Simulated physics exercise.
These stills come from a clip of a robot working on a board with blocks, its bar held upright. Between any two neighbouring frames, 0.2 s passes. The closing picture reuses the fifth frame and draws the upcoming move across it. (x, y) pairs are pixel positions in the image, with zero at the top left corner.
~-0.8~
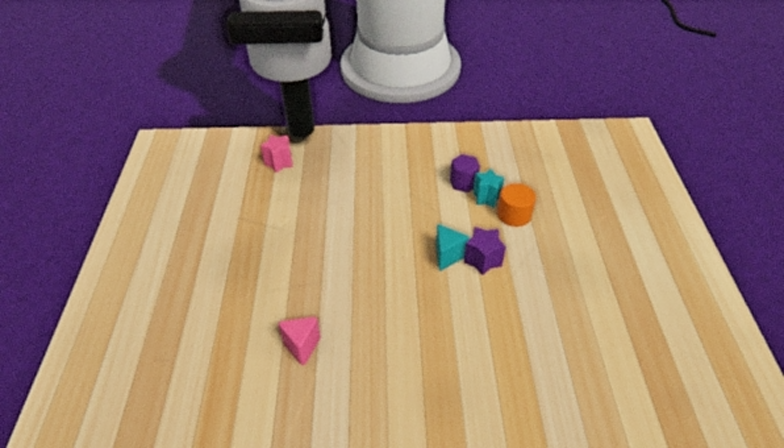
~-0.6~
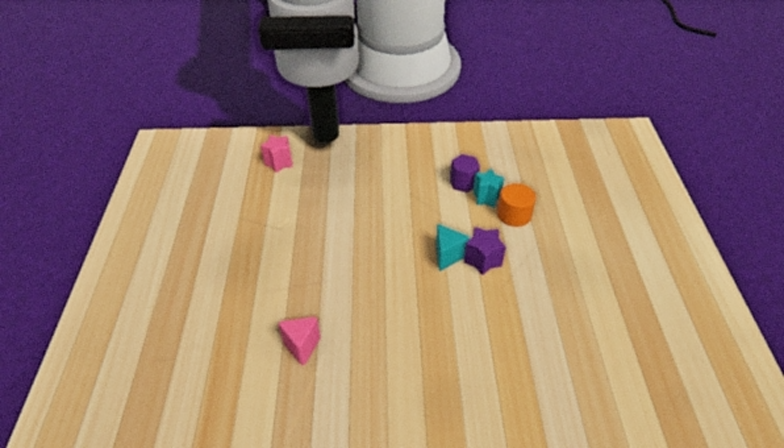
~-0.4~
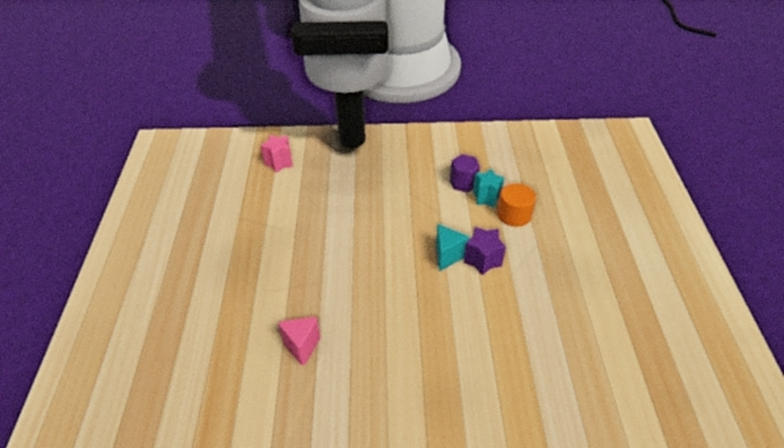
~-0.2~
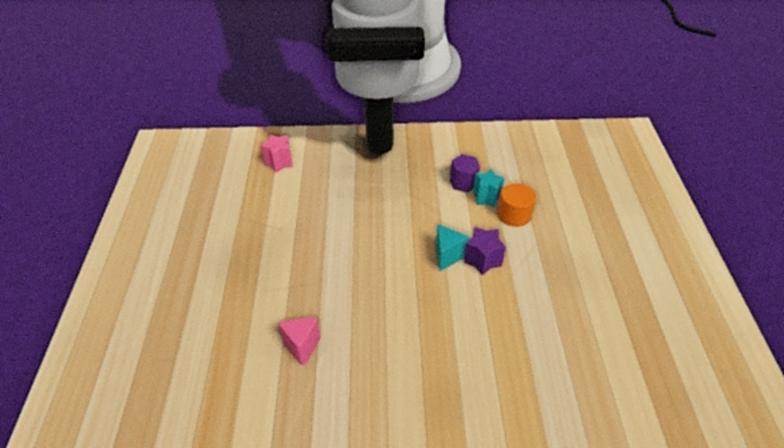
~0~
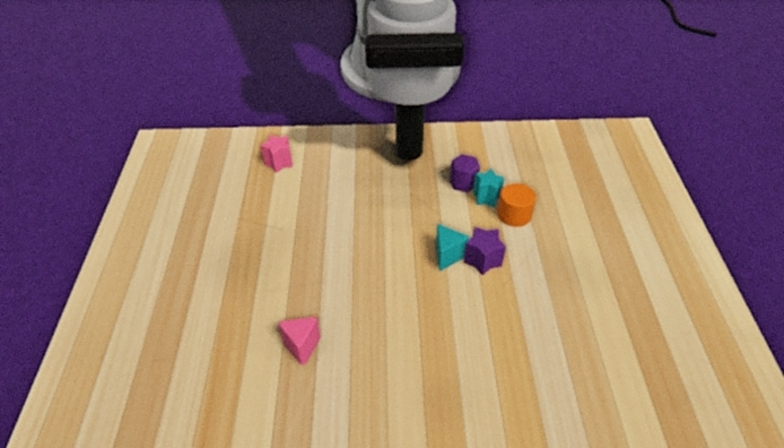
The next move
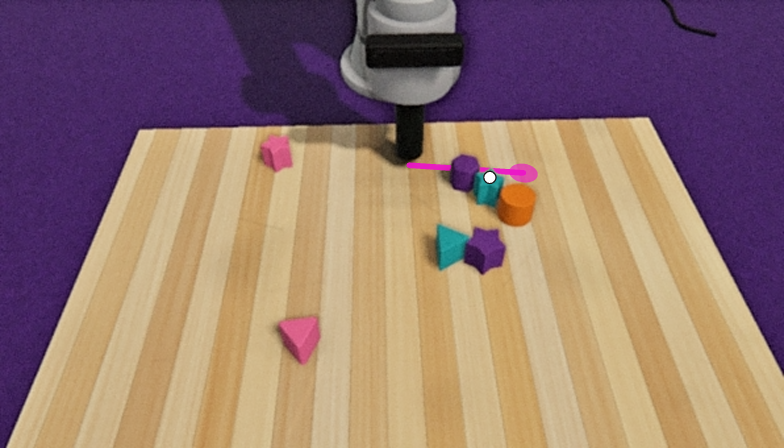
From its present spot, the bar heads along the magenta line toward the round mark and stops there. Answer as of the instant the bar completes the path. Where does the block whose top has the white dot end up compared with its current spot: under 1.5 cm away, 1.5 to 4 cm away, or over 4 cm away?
The block whose top has the white dot ends up very close, under 1.5 cm away.
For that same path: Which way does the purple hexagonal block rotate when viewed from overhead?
It goes clockwise.
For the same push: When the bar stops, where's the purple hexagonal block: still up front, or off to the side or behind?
I'd say it has come free.
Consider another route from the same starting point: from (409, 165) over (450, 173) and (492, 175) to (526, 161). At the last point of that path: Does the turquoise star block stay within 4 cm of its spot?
Answer: Yes.
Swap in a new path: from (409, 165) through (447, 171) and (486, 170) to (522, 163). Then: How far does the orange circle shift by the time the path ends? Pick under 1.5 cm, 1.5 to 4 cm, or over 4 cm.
The distance will be below 1.5 cm.
Drawn move, in a line from (409, 165) to (523, 173); the dot is on the turquoise star block.
The first path, step by step. One third of the way, bar (448, 156); nothing pushed yet.
Two thirds of the way, bar (487, 158); purple hexagonal block (476, 167), turned 45° clockwise; turquoise star block (491, 181).
At the end, bar (526, 161); purple hexagonal block (476, 167), turned 45° clockwise; turquoise star block (491, 181); orange circle still.
